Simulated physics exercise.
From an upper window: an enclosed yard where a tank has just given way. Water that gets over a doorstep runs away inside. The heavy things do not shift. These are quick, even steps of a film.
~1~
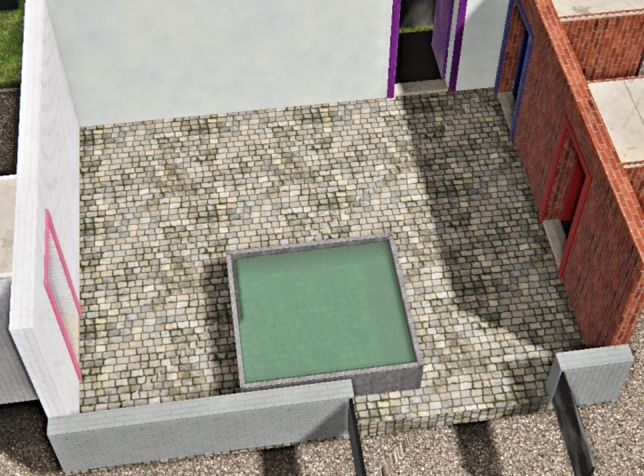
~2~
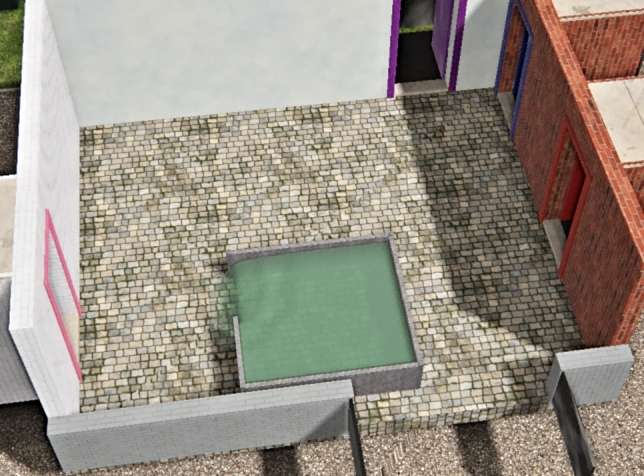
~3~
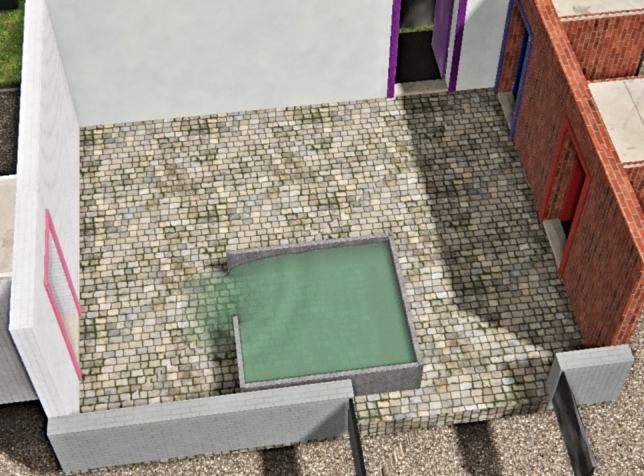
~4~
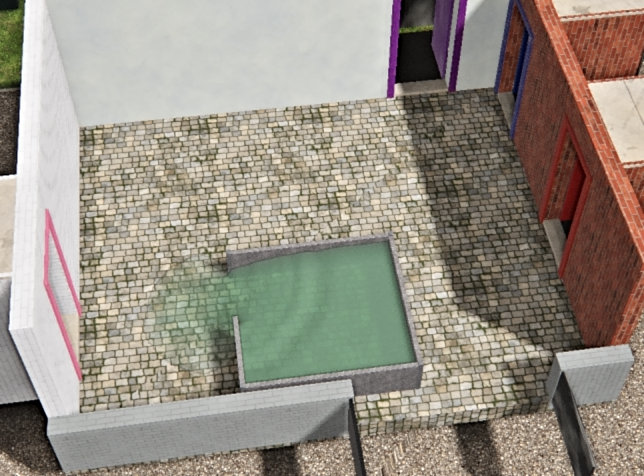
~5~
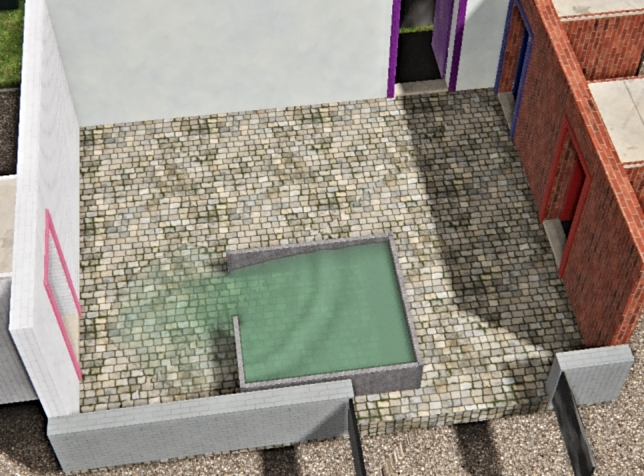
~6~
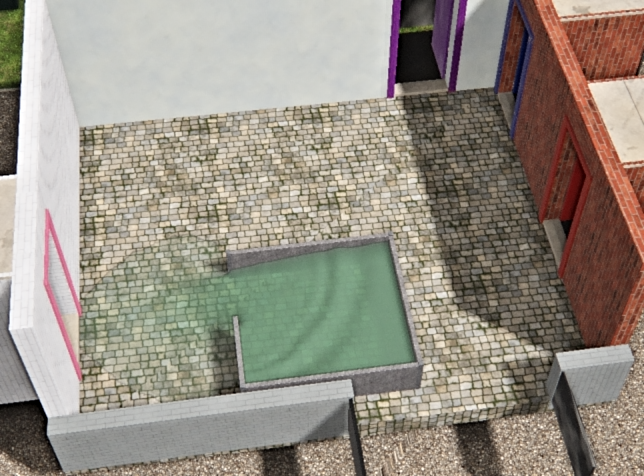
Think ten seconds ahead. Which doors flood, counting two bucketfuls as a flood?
In the end: The pink door takes more than that; the blue door takes more than that; the purple door stays under that; the red door stays under that.
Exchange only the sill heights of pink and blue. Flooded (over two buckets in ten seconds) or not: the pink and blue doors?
My reading: The pink door takes more, the blue door holds.
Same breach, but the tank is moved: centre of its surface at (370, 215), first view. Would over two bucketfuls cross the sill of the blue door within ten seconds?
My reading: The blue one takes more.
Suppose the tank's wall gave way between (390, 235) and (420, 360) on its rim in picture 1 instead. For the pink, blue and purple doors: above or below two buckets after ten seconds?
My reading: Pink holds, blue takes more, purple goes over.
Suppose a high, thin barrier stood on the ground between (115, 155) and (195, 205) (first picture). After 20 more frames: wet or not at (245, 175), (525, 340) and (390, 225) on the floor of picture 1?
In turn: No water, no water, free of water.
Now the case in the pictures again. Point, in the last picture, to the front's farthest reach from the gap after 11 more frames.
Around (80, 133).
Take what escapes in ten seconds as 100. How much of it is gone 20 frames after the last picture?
I make it 45 per cent.
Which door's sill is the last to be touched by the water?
That is the one in red.
A moment on, water covers 20 % of the floor; the pink door over two buckets in, the blue door not reached, the purple door not reached, the red door not reached.
Next, water covers 25 % of the floor; the pink door over two buckets in, the blue door not reached, the purple door not reached, the red door not reached.
Then, water covers 30 % of the floor; the pink door far over two buckets in, the blue door not reached, the purple door not reached, the red door not reached.
Later, water covers 55 % of the floor; the pink door far over two buckets in, the blue door not reached, the purple door wet at the sill, nothing in, the red door not reached.
In the end, water covers 80 % of the floor; the pink door far over two buckets in, the blue door over two buckets in, the purple door wet at the sill, nothing in, the red door wet at the sill, nothing in.
